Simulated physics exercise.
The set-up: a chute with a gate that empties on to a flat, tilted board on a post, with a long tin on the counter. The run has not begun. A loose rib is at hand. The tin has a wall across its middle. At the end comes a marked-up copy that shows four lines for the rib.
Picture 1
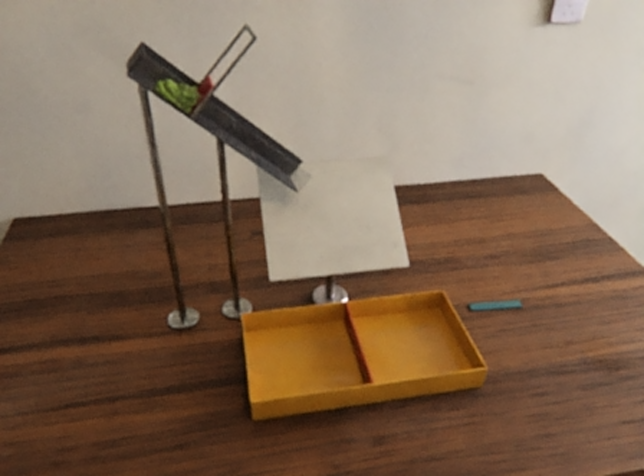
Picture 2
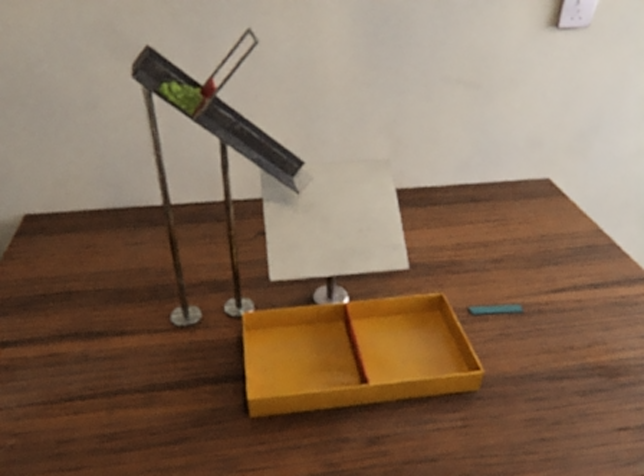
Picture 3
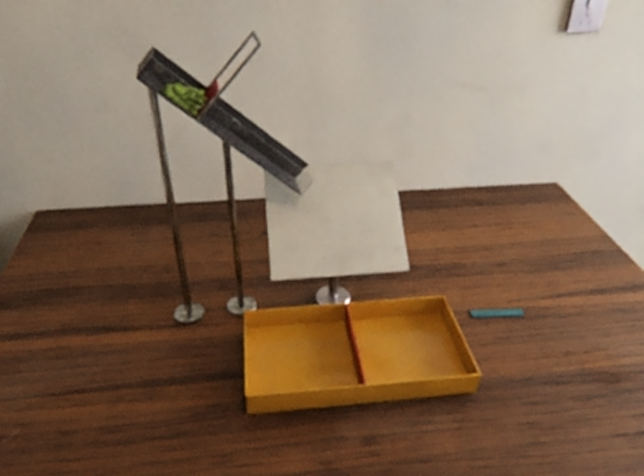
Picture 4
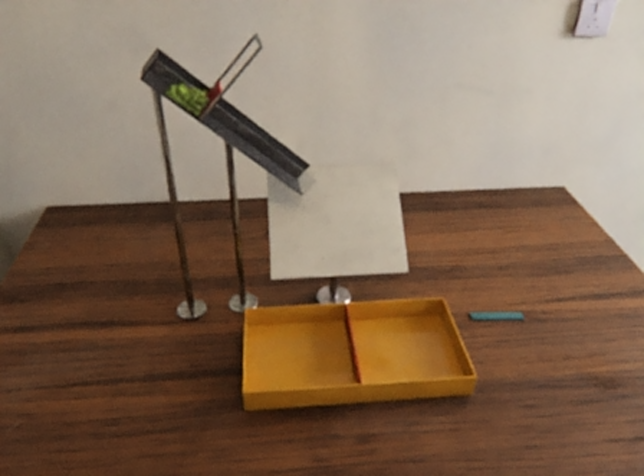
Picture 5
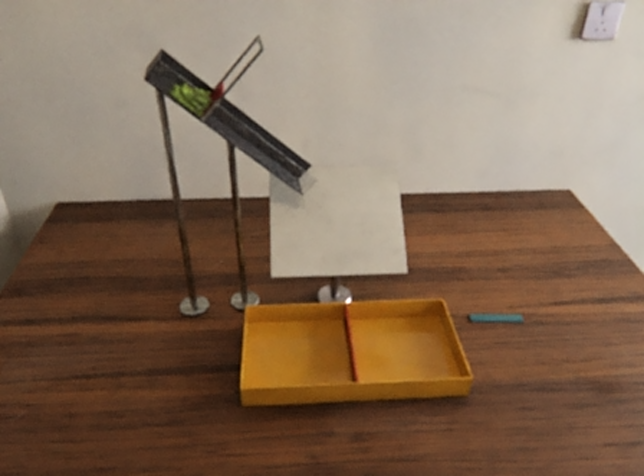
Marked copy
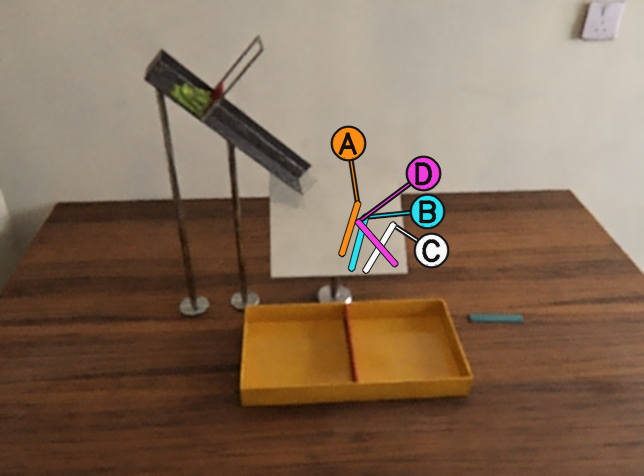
A wooden table holds a gated chute, tilted board and yellow tray as the view shifts slightly.
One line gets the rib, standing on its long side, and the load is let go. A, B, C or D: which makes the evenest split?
Take C.
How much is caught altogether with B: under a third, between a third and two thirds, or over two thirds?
It is over two thirds.
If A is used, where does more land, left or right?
More lands on the left.
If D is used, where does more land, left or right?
Right.
On the marked copy, line A from (357, 203) to (342, 253); line B from (365, 217) to (351, 268); line C from (393, 224) to (365, 270); line D from (358, 222) to (394, 263).
For line A, of what is caught, almost all in the left half, about a tenth in the right.
For line B, of what is caught, almost all in the left half, about a tenth in the right.
For line C, of what is caught, roughly two thirds in the left half, roughly a third in the right.
For line D, of what is caught, just a few in the left half, almost all in the right.
